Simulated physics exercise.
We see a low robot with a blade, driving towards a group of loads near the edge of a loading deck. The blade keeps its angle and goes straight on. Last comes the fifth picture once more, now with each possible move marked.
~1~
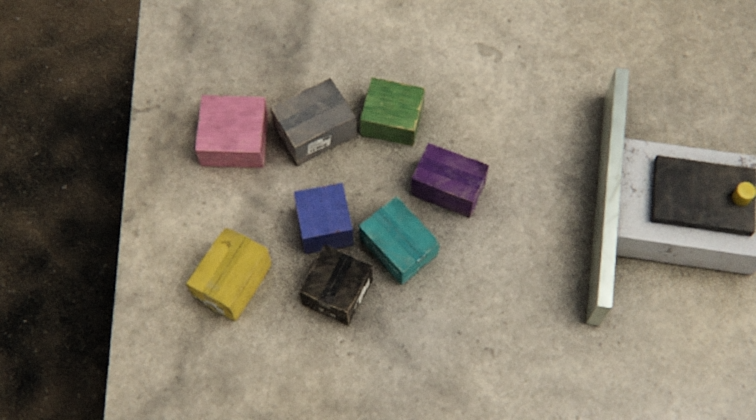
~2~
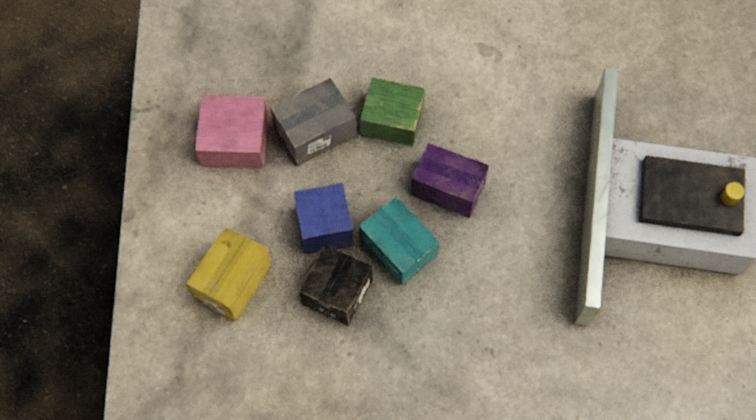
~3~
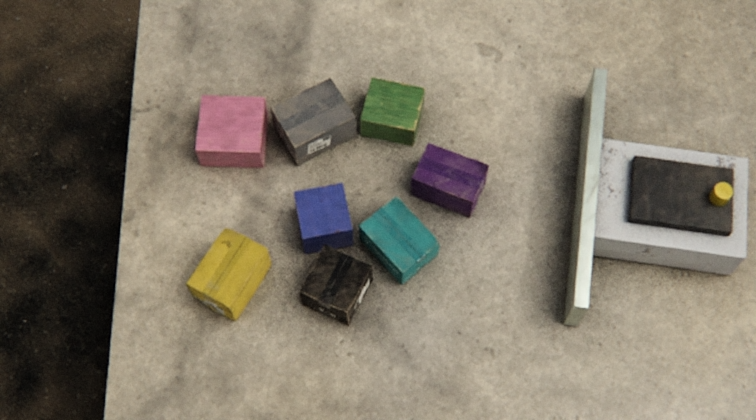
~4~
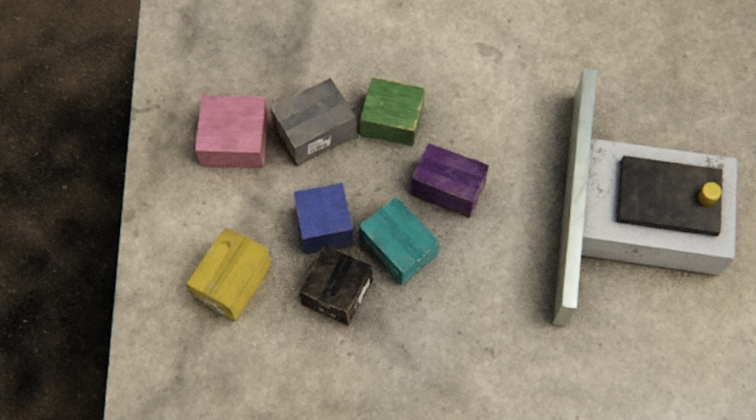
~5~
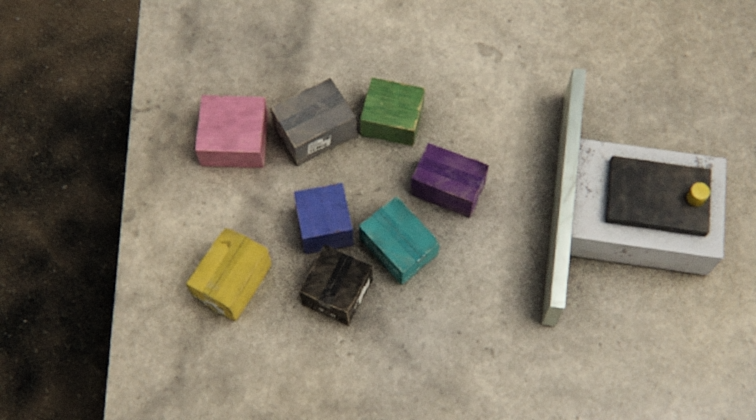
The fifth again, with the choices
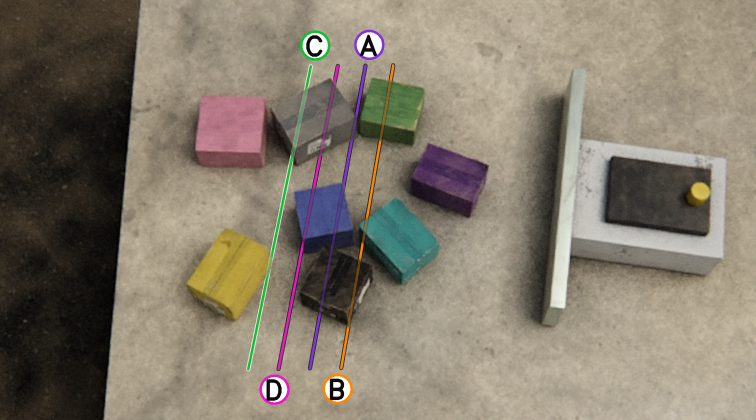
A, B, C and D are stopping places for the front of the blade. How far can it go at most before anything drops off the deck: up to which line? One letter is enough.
The farthest safe stop is C.
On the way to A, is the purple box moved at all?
Yes.
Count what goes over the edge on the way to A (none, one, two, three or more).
By then, none.
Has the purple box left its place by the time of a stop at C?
Yes.
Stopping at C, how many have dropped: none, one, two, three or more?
The count is none.
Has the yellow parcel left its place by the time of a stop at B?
By then, no.
On the copy, A at (339, 208); B at (369, 208); C at (281, 209); D at (310, 208).
On C. First, robot (547, 195); purple box (422, 185); pink crate (233, 131).
Then, robot (444, 197); pink crate (209, 132); black parcel (302, 309).
Finally, robot (364, 198); pink crate (139, 122); blue crate (185, 208); nothing has fallen.
By contrast, A is safe but short; B is safe but short; D is safe but short.
